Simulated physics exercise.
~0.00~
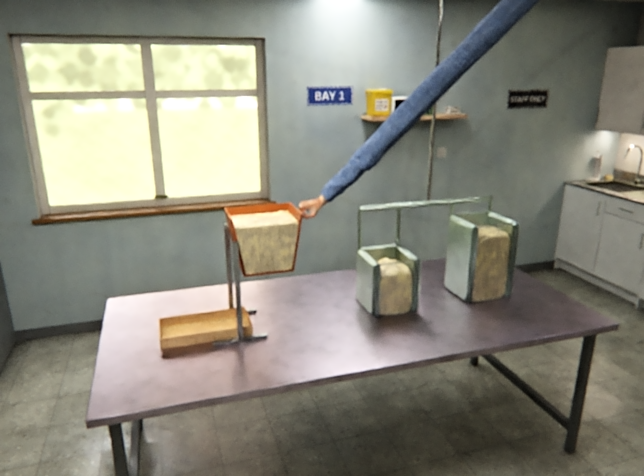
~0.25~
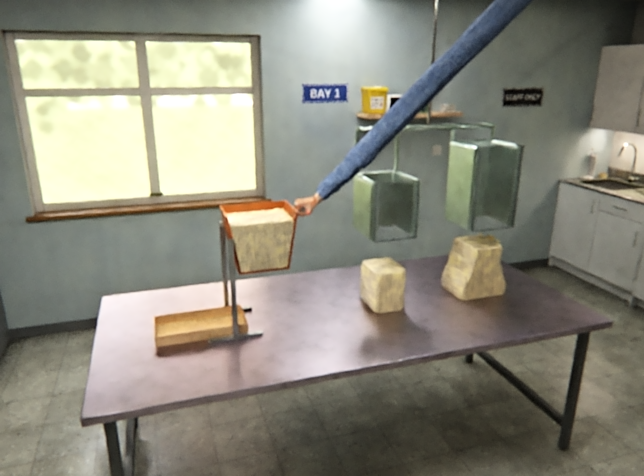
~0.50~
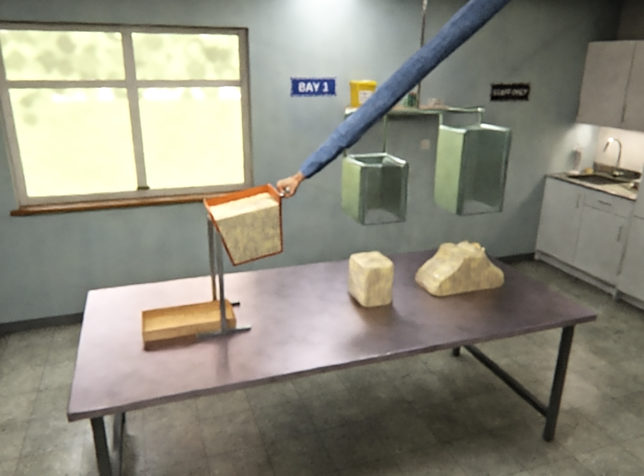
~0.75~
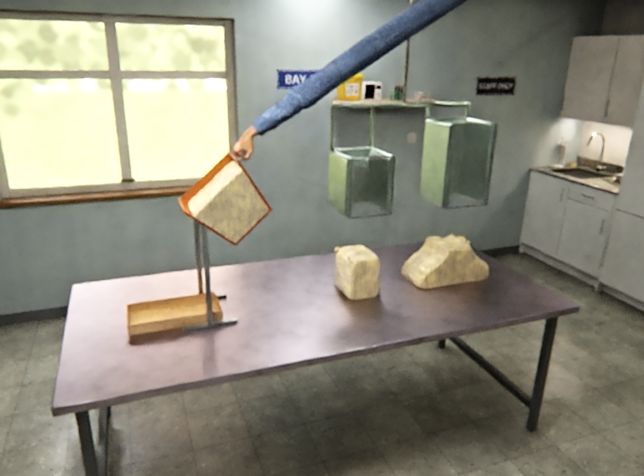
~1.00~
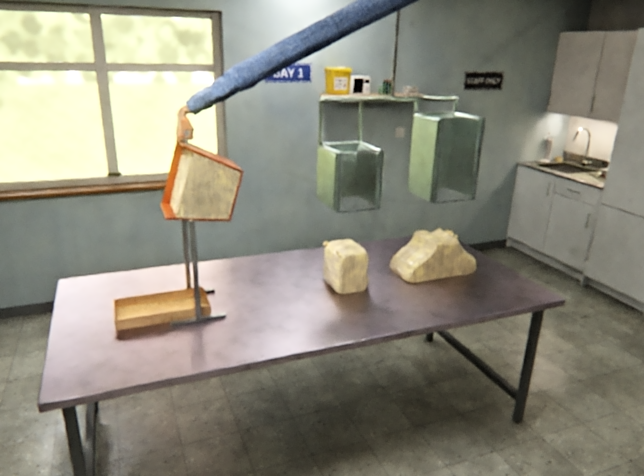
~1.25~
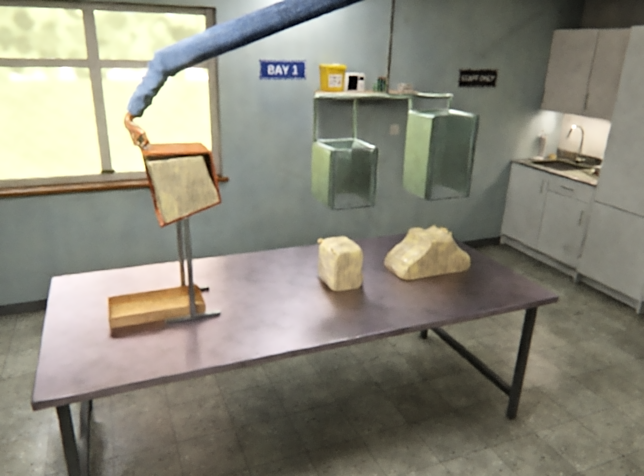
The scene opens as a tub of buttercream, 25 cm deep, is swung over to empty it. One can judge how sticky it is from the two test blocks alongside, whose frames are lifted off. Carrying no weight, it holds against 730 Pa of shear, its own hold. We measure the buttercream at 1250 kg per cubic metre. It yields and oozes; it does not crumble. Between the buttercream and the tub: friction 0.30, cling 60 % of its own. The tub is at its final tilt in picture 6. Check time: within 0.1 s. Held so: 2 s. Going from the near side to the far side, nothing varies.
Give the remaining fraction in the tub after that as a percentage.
Close to 0 per cent.
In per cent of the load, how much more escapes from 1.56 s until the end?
40 %.
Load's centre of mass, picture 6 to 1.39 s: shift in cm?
Something like 7 cm, give or take.
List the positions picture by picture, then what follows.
Handle-side rim at (301, 214), tilt 0 degrees; highest point of the buttercream at (289, 223); test blocks 22 cm, 35 cm high (left to right), in the first frame.
Handle-side rim at (296, 212), tilt 0 degrees; highest point of the buttercream at (285, 221); test blocks 22 cm, 29 cm high (left to right), in the second frame.
Handle-side rim at (279, 195), tilt 10 degrees; highest point of the buttercream at (274, 205); test blocks 21 cm, 21 cm high (left to right), in the third frame.
Handle-side rim at (237, 162), tilt 41 degrees; highest point of the buttercream at (239, 173); test blocks 21 cm, 21 cm high (left to right), in the fourth frame.
Handle-side rim at (183, 148), tilt 73 degrees; highest point of the buttercream at (196, 155); test blocks 21 cm, 21 cm high (left to right), in the fifth frame.
Handle-side rim at (143, 156), tilt 99 degrees; highest point of the buttercream at (199, 156); test blocks 21 cm, 21 cm high (left to right), in the sixth frame.
By 1.39 s, the tub is at 99 degrees and holds 79 %.
By 1.56 s, the tub is at 99 degrees and holds 41 %.
By 1.73 s, the tub is at 99 degrees and holds 15 %.
By 1.90 s, the tub is at 99 degrees and holds 0 %.
By 3.25 s, at the end, the tub is at 99 degrees and holds 0 %.
